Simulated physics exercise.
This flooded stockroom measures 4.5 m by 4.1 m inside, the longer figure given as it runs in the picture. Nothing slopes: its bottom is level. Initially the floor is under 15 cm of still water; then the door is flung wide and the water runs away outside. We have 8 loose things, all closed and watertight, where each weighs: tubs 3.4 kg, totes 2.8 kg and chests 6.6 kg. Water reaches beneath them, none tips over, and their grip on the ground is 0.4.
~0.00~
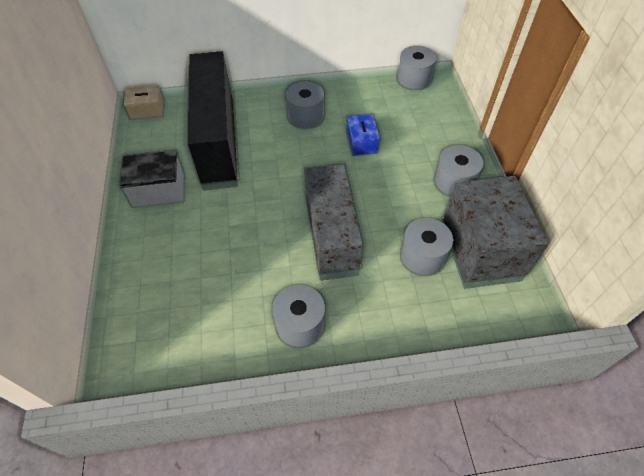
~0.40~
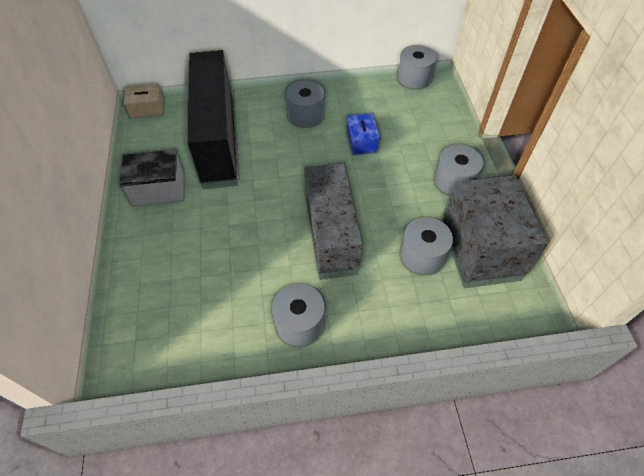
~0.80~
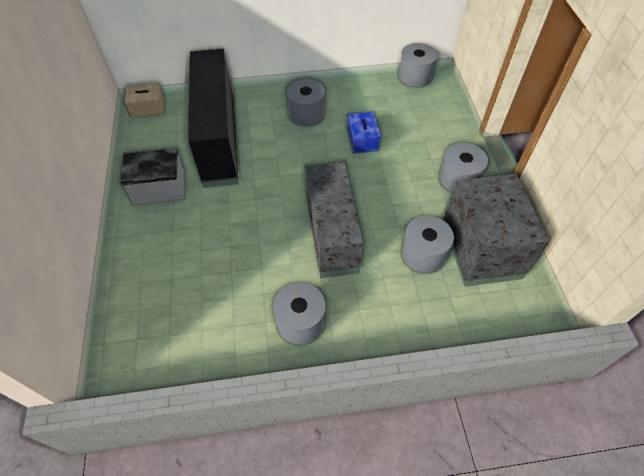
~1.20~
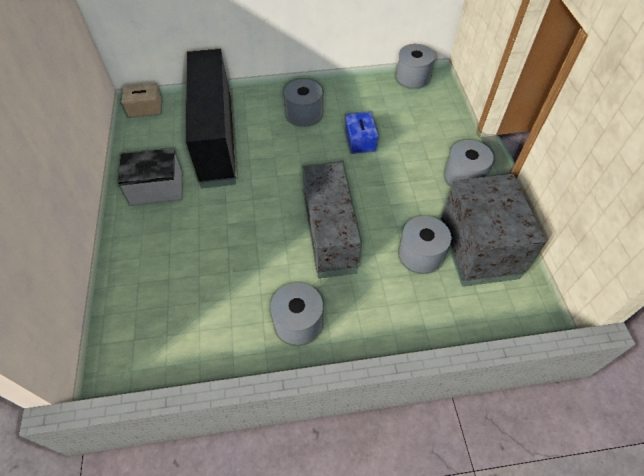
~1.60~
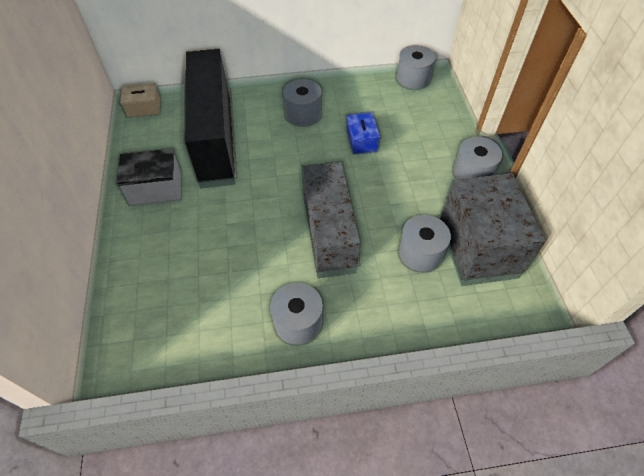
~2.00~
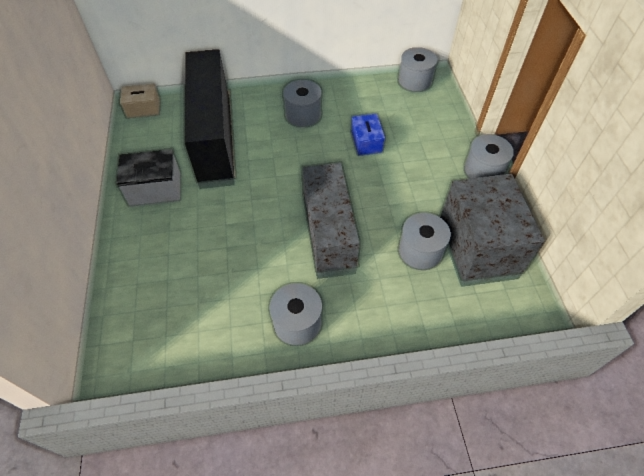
In the video, boxes, blocks and gray cylinders sit in a room with a shallowly flooded green floor; a gap opens beneath the brown door, the cylinder nearest it drifts right toward the opening, and the blue box shifts slightly.
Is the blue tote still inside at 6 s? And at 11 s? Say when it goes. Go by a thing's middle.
Exits in the middle band.
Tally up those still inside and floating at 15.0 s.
4.
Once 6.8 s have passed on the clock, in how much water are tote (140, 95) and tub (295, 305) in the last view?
Around 12 cm and 13 cm.
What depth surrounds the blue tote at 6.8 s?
Close to 13 centimetres.
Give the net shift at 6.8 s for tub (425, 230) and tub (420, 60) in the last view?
Answer, in order asked: 80 cm, 40 cm.
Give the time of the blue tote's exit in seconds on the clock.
Close to 8.5 s, I'd say.
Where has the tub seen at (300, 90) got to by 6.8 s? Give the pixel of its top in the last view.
(346, 90) or so.
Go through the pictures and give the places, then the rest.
The blue tote at (363, 127) floats; about 2540 L in view; 0 of 8 have shifted, in the first picture.
The blue tote at (363, 127), afloat; about 2530 L in view; 0 of 8 have shifted, in the second picture.
The blue tote at (364, 125), afloat; 15 cm deep round most things; 1 of 8 have shifted, in the third picture.
The blue tote at (362, 125), afloat; 15 cm deep round most things; 1 of 8 have shifted, in the fourth picture.
The blue tote at (363, 126), afloat; 15 cm deep round most things; 1 of 8 have shifted, in the fifth picture.
The blue tote at (368, 127) floats, 9 cm from its start; about 2440 L in view; 3 of 8 have shifted, in the sixth picture.
After 3.0 s the blue tote is near (381, 129), 0.2 m from its start, afloat; 1 of 8 are out; 7 afloat.
After 6.8 s the blue tote is near (447, 128), 1.0 m from its start, afloat; 1 of 8 are out; 7 afloat.
After 11.0 s the blue tote has gone out (at 8.3 s); 3 of 8 are out; 5 afloat.
After 15.0 s the blue tote has gone out (at 8.3 s); 4 of 8 are out; 4 afloat.
